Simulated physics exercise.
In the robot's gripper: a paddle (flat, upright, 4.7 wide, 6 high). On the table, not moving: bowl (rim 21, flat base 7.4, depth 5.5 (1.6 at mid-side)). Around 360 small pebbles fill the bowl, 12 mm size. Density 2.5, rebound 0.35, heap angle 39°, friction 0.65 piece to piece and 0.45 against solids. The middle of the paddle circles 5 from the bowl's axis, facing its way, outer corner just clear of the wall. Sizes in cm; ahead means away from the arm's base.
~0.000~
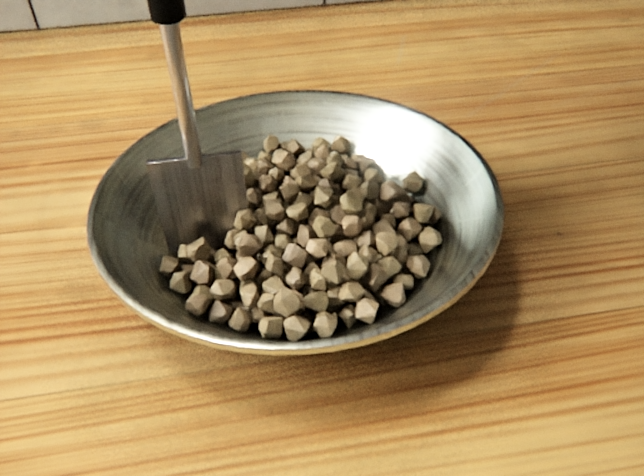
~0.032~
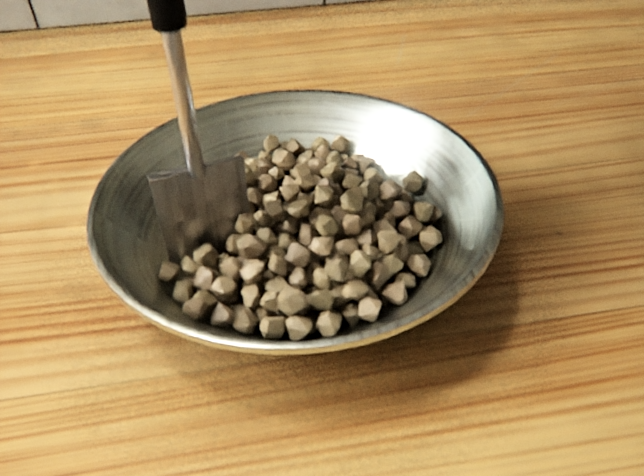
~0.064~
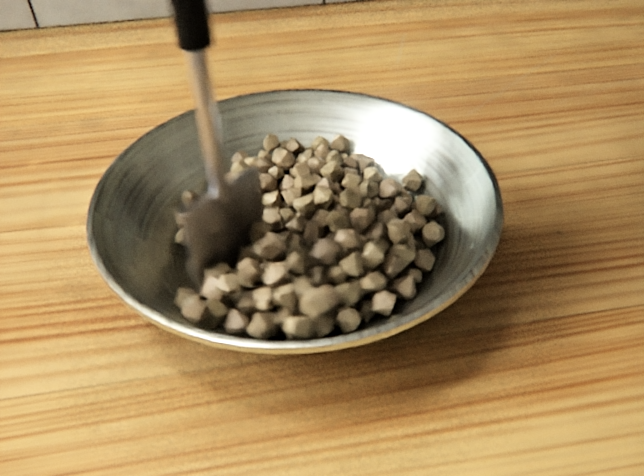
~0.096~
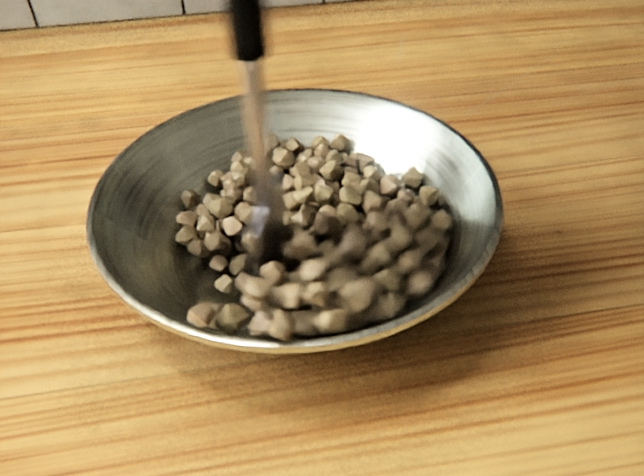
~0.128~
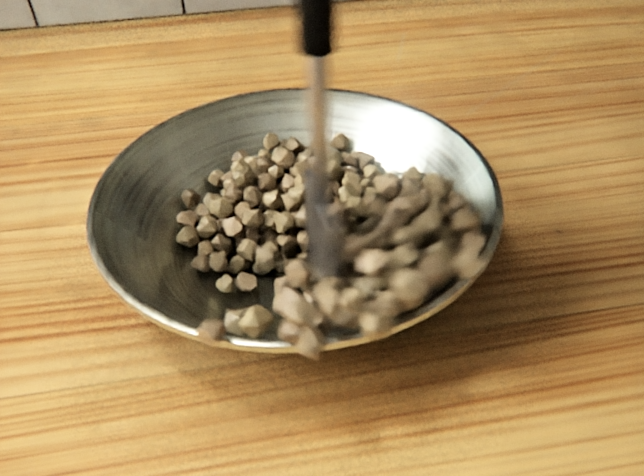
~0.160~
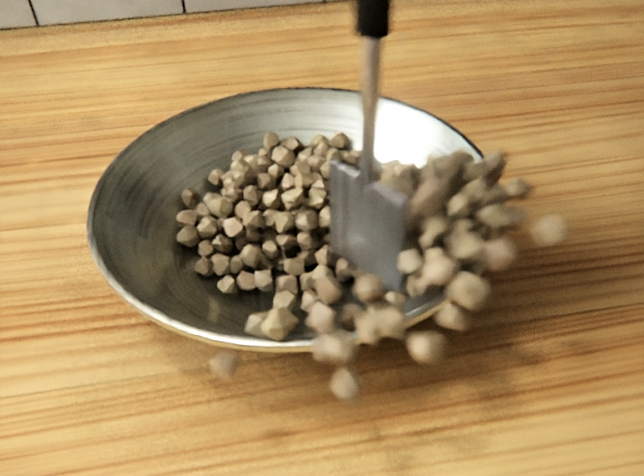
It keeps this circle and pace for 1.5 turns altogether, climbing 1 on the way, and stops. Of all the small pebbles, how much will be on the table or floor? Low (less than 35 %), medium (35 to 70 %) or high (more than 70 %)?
On the table or floor the share is medium, 35 to 70 %.
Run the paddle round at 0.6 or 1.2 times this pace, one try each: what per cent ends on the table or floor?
About 25 and 50 per cent.
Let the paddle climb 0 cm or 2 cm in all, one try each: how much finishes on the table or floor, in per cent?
About 55 and 45 per cent.
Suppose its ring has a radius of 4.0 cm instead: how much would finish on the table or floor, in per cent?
It would be near 35 per cent.
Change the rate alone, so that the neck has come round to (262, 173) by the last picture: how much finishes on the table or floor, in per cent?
About 20 per cent.
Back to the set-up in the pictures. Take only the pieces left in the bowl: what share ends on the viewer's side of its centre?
About 45 per cent.
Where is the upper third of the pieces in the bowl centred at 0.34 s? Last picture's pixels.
At about (231, 129).
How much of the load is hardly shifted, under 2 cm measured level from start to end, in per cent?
About 20 per cent.
After 0.34 s, 284° round, highest piece 10 above the table; 249 in the bowl, 59 on the table or floor, 54 in flight or on the tool.
After 0.51 s, 83° round, highest piece 9 above the table; 208 in the bowl, 143 on the table or floor, 11 in flight or on the tool.
After 0.80 s, 180° round, highest piece 6 above the table; 202 in the bowl, 160 on the table or floor.
After 1.50 s, 180° round, highest piece 6 above the table; 202 in the bowl, 160 on the table or floor.
In the end, 202 in the bowl, 160 on the table or floor. That is 44 % on the table or floor.
